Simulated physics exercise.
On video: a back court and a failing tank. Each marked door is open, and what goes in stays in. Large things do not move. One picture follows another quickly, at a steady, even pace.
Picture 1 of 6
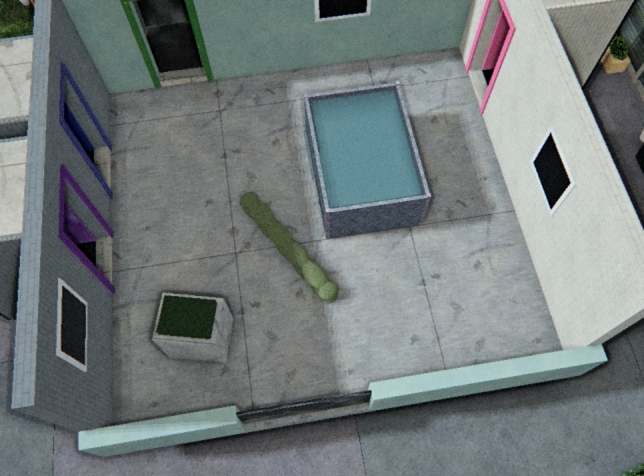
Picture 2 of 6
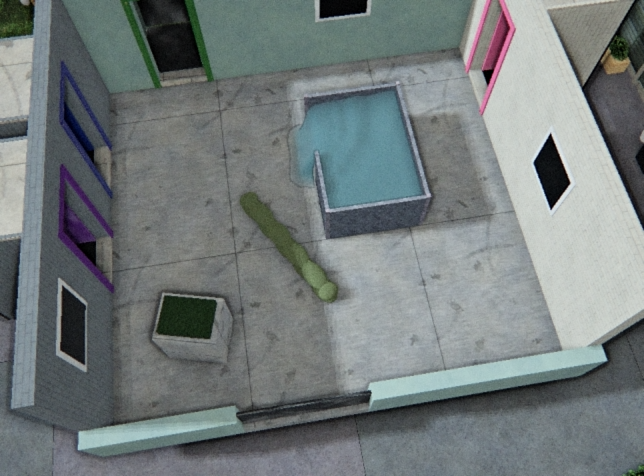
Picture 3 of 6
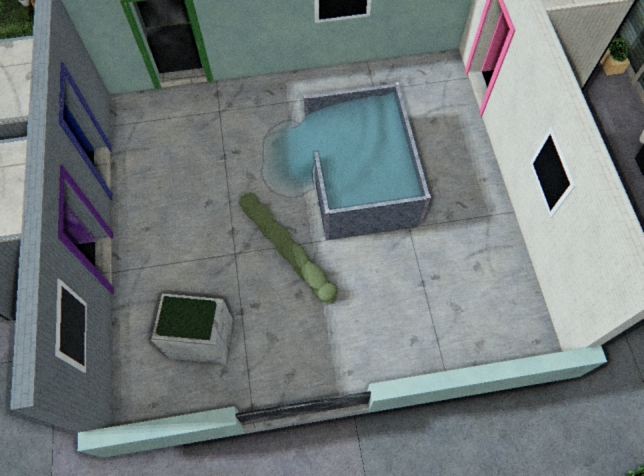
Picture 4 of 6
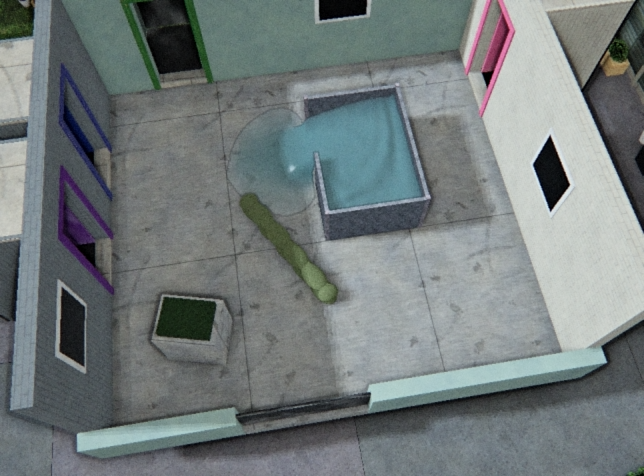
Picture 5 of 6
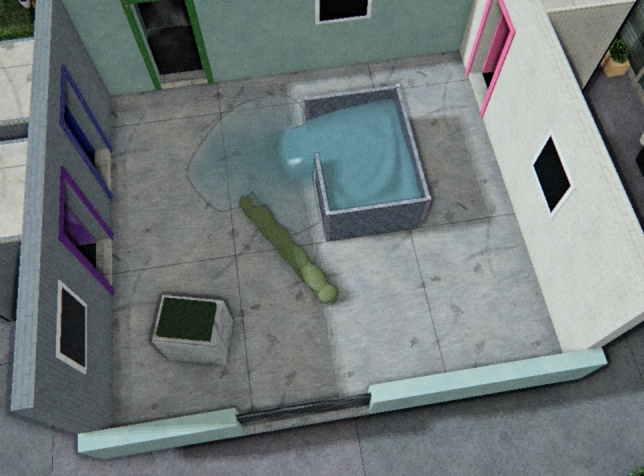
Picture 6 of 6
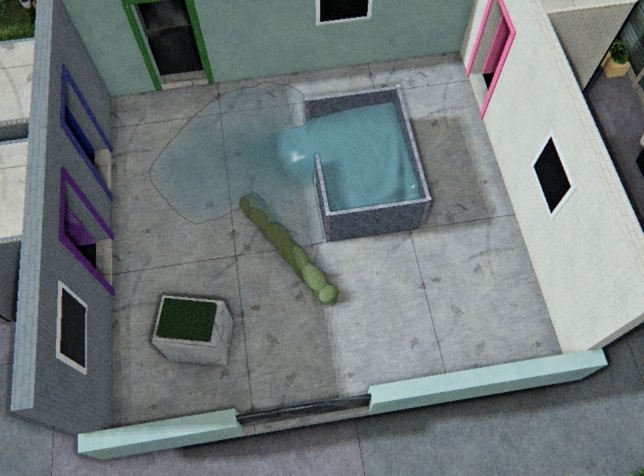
Water broke out through the left side of a raised tank in a walled courtyard and spread leftward across the paved floor in a widening sheet, passing the top end of a green, lumpy hedge.
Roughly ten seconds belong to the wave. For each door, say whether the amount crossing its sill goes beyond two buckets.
Door by door: Pink door - two buckets at most, purple door - beyond two buckets, green door - beyond two buckets, blue door - beyond two buckets.
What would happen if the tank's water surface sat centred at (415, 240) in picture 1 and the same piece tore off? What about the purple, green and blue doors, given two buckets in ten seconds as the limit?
The purple door overshoots the limit, the green door overshoots the limit, and the blue door falls short.
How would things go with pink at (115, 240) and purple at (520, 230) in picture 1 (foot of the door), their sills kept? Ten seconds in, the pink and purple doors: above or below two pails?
As I see it, pink door crosses the line and purple door does not reach it.
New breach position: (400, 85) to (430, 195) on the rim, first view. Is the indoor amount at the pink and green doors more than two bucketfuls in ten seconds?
Verdict - pink door breaks the limit, green door is safe.
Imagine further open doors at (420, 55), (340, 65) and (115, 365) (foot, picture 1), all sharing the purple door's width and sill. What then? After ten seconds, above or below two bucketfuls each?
Falls short; falls short; exceeds the limit.
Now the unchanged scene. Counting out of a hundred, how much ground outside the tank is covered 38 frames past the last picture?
It should be close to 65 %.
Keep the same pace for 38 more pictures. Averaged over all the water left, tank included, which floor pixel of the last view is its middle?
I'd put it at around (240, 211).
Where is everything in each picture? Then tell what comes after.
In the first frame, the water tank at (364, 147) is whole and still.
In the second frame, water pours out at (314, 144) and has run to (299, 128).
In the third frame, water pours out at (313, 147) and has run to (271, 183).
In the fourth frame, water pours out at (313, 149) and has run to (233, 180).
In the fifth frame, water pours out at (314, 150) and has run to (192, 167).
In the sixth frame, the front is at (156, 170), out from the gap at (314, 150).
A moment on, water covers 30 % of the floor; the pink door not reached, the purple door wet at the sill, nothing in, the green door wet at the sill, nothing in, the blue door over two buckets in.
Next, water covers 35 % of the floor; the pink door not reached, the purple door under two buckets in, the green door under two buckets in, the blue door far over two buckets in.
Then, water covers 45 % of the floor; the pink door not reached, the purple door over two buckets in, the green door over two buckets in, the blue door far over two buckets in.
Later, water covers 65 % of the floor; the pink door not reached, the purple door far over two buckets in, the green door far over two buckets in, the blue door far over two buckets in.
In the end, water covers 95 % of the floor; the pink door wet at the sill, nothing in, the purple door far over two buckets in, the green door far over two buckets in, the blue door far over two buckets in.
